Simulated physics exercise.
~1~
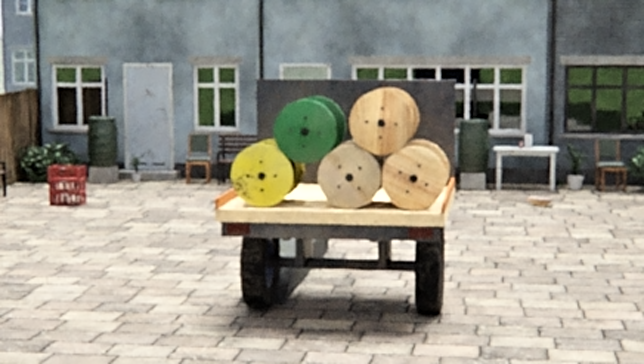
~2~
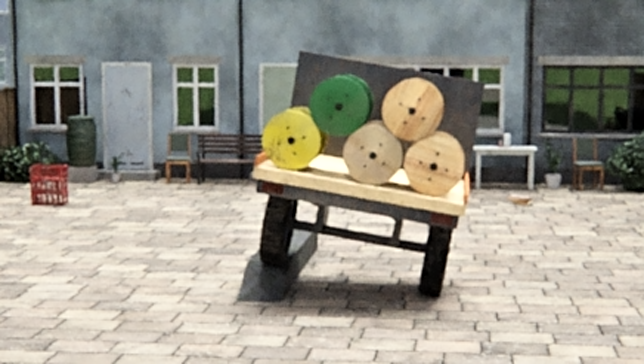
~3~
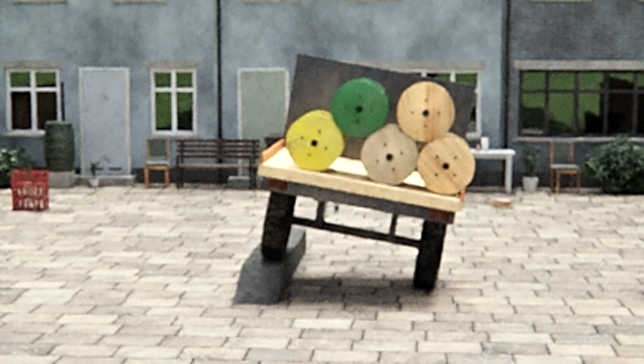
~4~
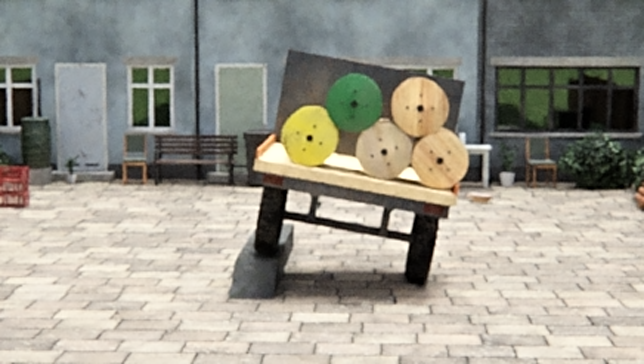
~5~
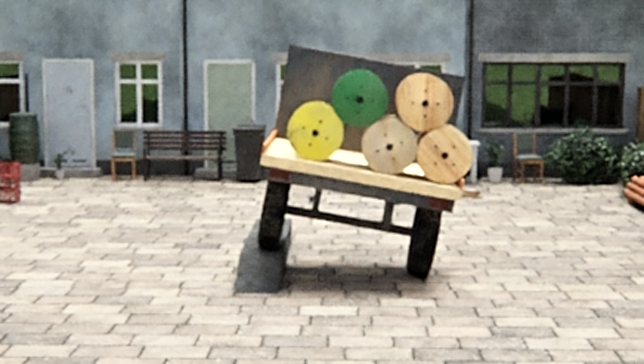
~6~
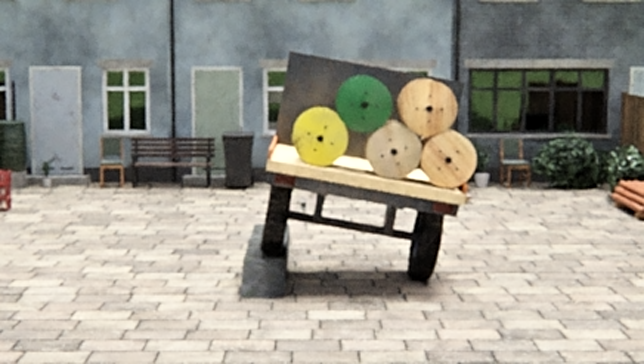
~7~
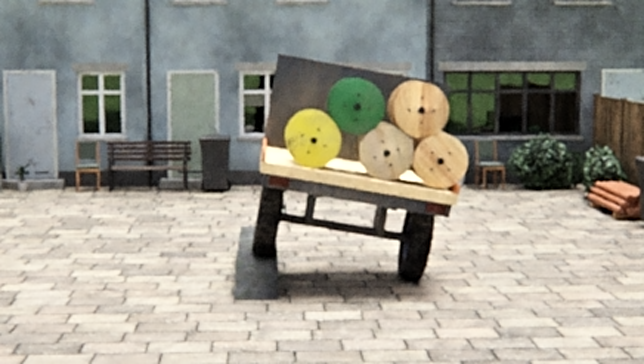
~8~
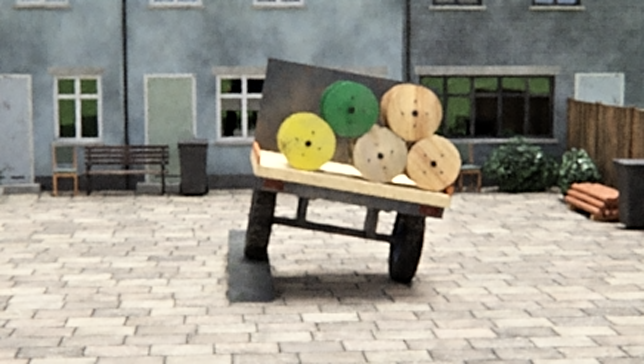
In a paved yard, a trailer tilts right on a slab, its five reels shifting but staying aboard.
